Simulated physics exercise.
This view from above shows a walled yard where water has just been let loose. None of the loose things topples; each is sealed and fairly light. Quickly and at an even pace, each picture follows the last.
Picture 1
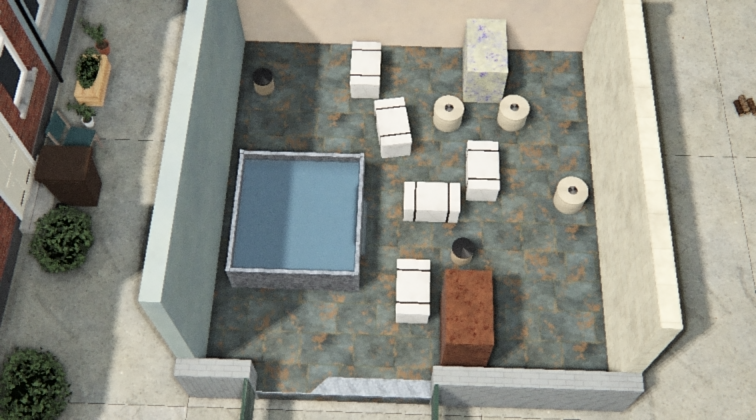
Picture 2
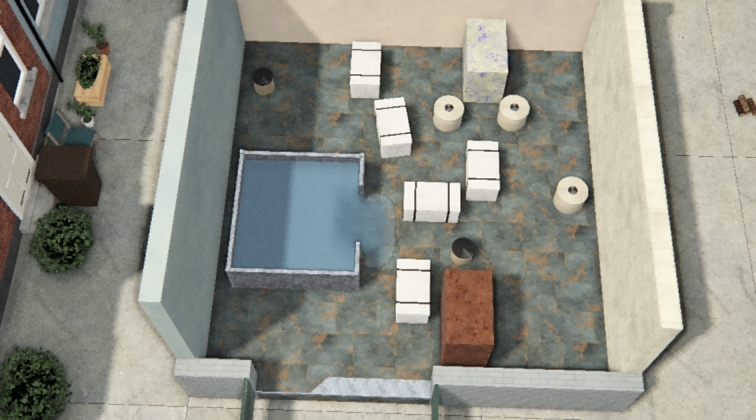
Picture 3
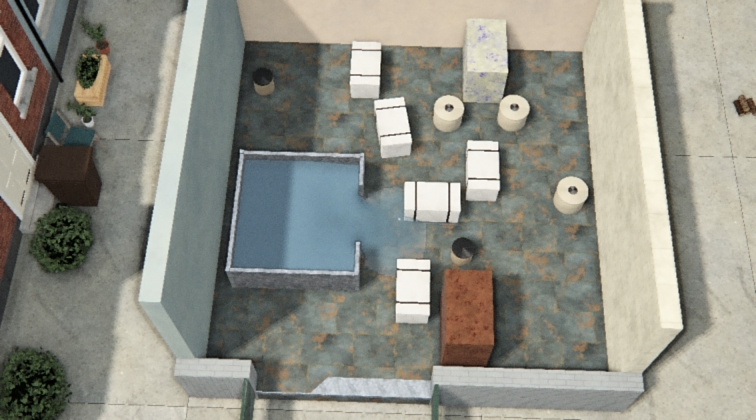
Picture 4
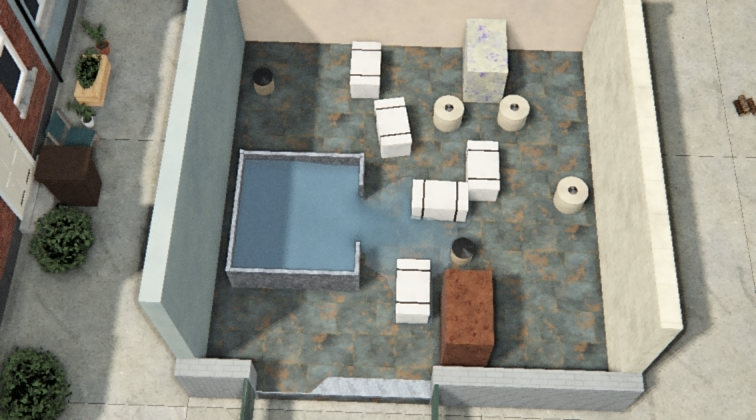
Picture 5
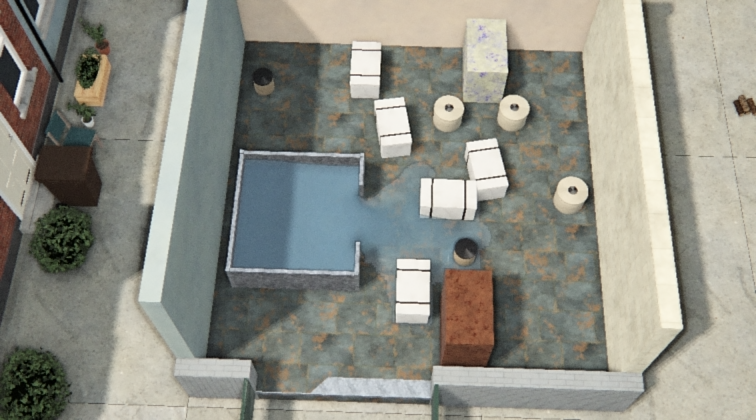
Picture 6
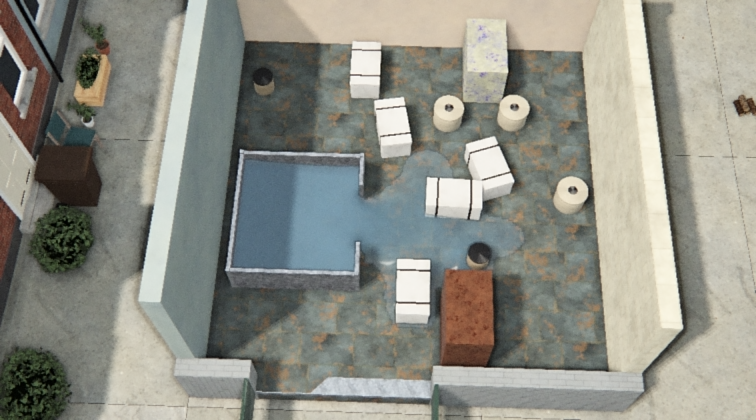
The footage shows a walled yard from above, where water flows through a gap in the right side of a pool and spreads across the tiles, nudging a white block, then another beside it and a small dark container slightly rightward.
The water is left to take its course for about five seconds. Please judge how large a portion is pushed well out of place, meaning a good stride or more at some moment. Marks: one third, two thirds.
A third to two thirds.
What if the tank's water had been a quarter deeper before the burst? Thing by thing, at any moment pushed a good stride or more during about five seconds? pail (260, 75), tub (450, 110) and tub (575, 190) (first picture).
Note, listed order: Didn't cover it / didn't cover it / covered it.
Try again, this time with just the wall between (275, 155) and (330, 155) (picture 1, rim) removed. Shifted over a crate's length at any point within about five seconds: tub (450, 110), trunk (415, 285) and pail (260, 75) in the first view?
Outcome by item - displaced that far / short of that distance / displaced that far.
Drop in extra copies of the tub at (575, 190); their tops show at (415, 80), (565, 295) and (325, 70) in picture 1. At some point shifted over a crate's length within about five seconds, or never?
Twin one: Barely shifts; twin two: Slides well clear; twin three: Barely shifts.
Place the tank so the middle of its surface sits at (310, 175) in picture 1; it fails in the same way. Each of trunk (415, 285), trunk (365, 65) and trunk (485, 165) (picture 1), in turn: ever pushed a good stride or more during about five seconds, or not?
Object by object, in turn: Lingered near its place, lingered near its place, travelled a good distance.
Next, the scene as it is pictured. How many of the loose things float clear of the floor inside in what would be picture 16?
The count comes to 2.
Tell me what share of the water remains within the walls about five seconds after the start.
I'd put it near 100 per cent.
A moment on, 1 of 10 are well off their spots; 1 afloat.
Next, 3 of 10 are well off their spots; 2 afloat.
Later, 5 of 10 are well off their spots; 3 afloat.
In the end, 4 of 10 are well off their spots, and 5 have been at some point; 5 afloat.
